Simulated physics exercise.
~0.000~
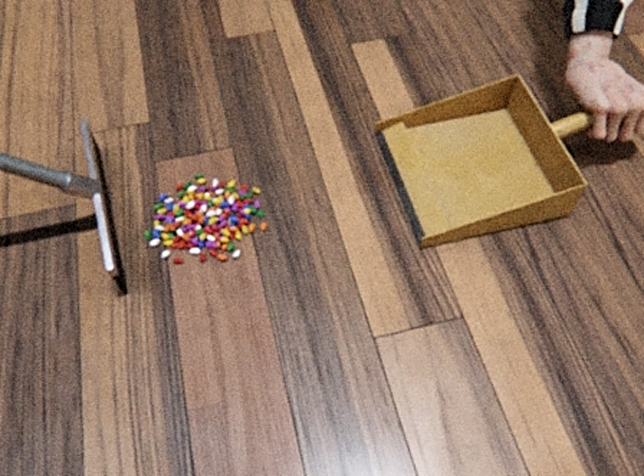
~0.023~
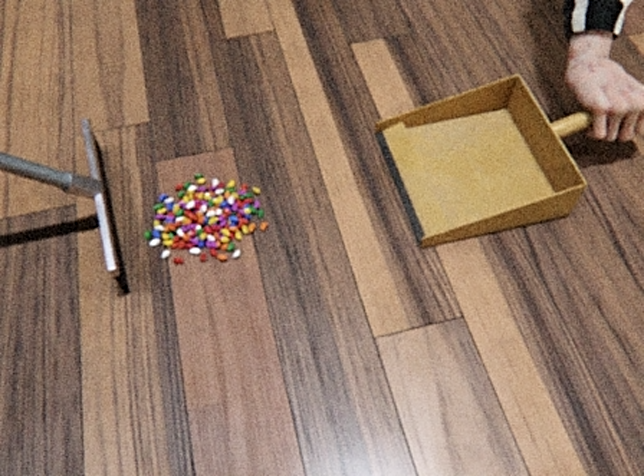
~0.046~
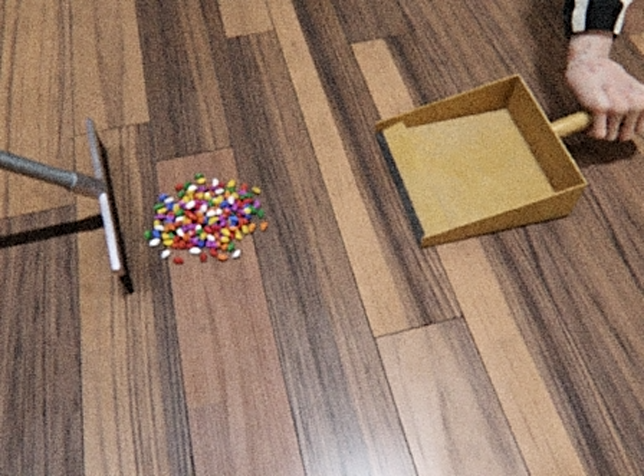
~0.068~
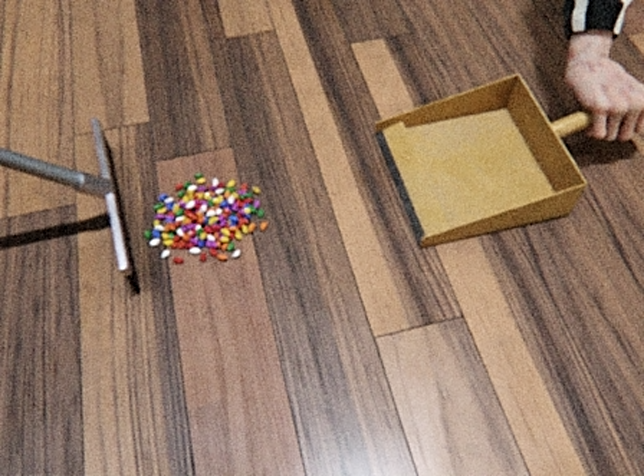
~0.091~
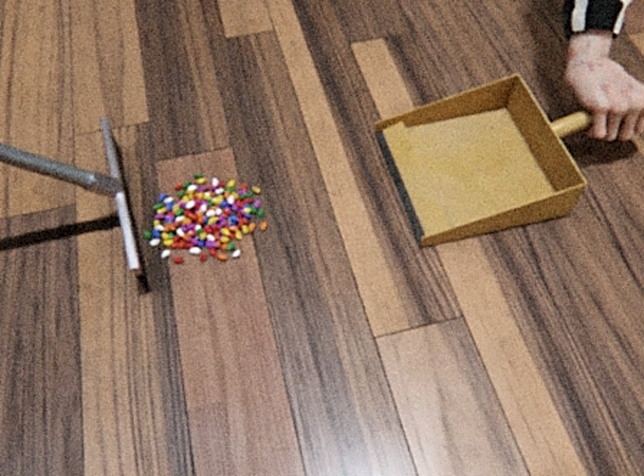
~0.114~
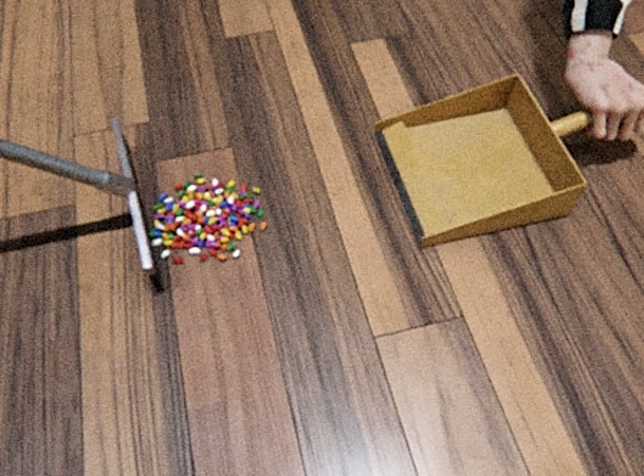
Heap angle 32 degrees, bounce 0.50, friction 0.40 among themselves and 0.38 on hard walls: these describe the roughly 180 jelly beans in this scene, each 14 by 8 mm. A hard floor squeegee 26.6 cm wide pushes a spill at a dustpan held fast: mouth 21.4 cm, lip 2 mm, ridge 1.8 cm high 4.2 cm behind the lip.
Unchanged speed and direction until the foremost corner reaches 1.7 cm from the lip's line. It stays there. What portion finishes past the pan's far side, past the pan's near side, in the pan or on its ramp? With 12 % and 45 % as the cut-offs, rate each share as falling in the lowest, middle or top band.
Bands: Far side in the lowest band; near side in the lowest band; pan in the middle band.
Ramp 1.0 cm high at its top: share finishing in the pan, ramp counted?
Around 40 per cent.
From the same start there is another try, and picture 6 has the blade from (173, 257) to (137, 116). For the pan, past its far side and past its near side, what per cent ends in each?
Pan 50 % / far 15 % / near 5 %.
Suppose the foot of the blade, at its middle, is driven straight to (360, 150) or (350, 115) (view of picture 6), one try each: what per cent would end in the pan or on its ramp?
About 40 % and 25 %.
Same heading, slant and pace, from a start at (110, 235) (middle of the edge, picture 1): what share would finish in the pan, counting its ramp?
Estimate: Near 25 %.
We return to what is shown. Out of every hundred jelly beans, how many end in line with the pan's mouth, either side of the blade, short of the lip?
I'd say close to 55 per cent of them.
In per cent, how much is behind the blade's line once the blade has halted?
Something like 0 per cent, roughly.
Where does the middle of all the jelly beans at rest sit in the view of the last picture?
Once everything settles, the centre is around (396, 188).
Then, at 0.35 s, middle of the blade 20 cm from the lip; 0 % over the lip, far side 5 %, near side 0 %.
Then, at 0.51 s, middle of the blade 8 cm from the lip; 0 % over the lip, far side 5 %, near side 5 %.
After 0.79 s, middle of the blade 3 cm from the lip; 30 % over the lip, far side 10 %, near side 5 %.
By 2.6 s all is still; far side 10 %, near side 5 %, pan 30 %, in front of the lip or behind the blade 55 %.
